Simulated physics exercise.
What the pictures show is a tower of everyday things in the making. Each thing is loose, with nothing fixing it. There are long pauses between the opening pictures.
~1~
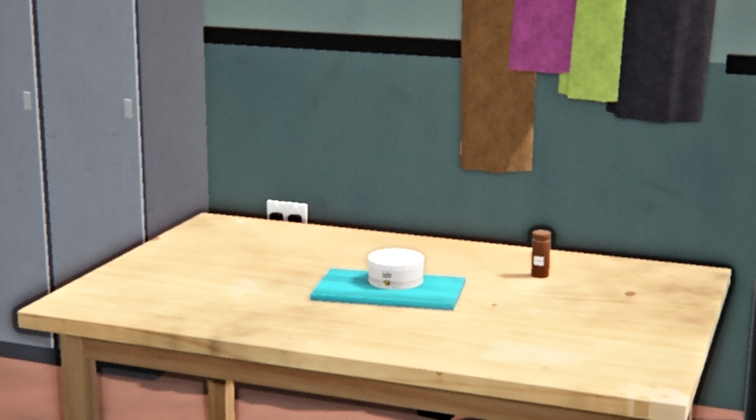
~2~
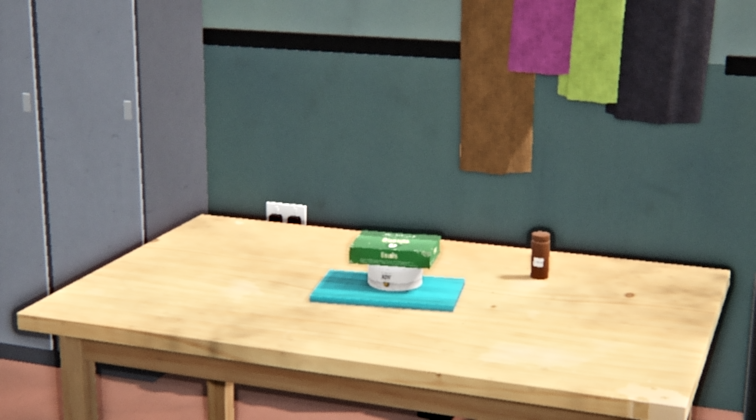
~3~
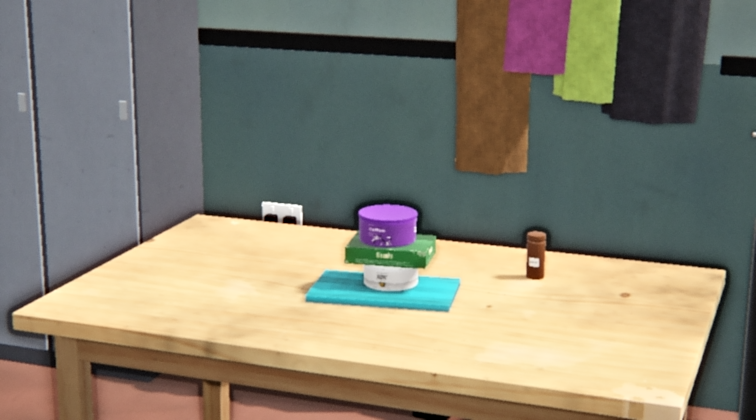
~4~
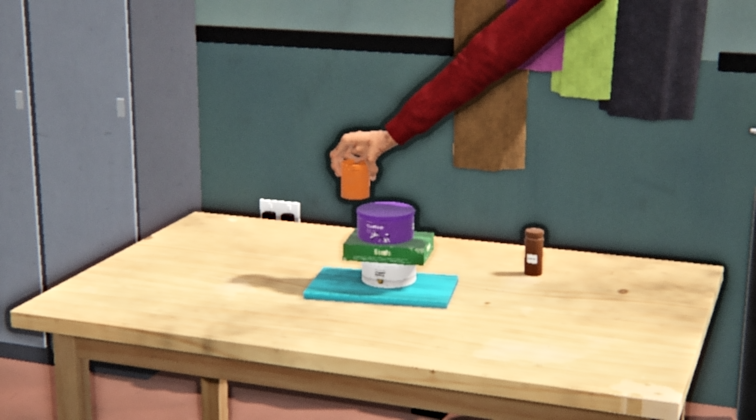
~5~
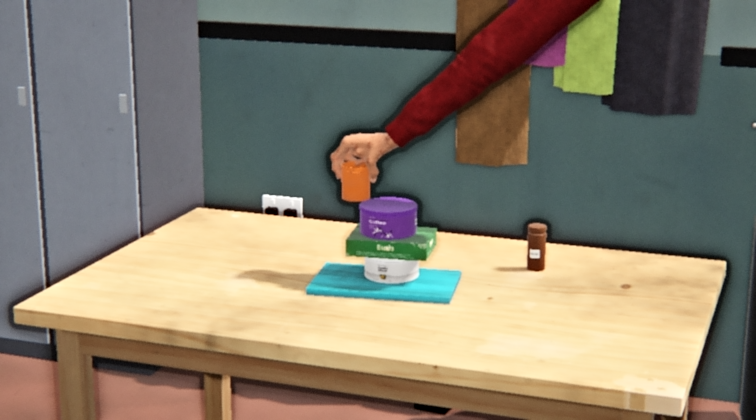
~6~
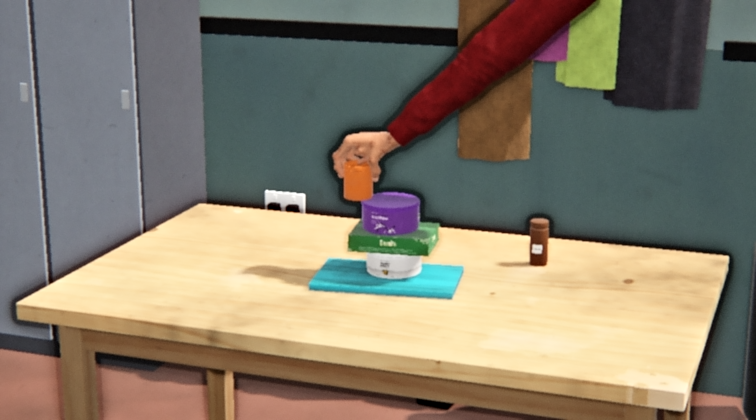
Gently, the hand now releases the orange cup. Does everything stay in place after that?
I predict a tumble.
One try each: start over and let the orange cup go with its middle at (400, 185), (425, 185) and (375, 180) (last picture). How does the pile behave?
Outcomes in order: No collapse, a collapse, no collapse.
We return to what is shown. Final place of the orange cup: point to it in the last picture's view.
Roughly pixel (314, 230) in the last picture.
Then, 0.40 s on from there, orange cup now fallen.
Then, 1.30 s on from there, things are still on the move.
In the end, fallen, orange cup; the other 5 unmoved. At the end, from the last picture's camera, orange cup near (314, 230). The pile loses its balance.
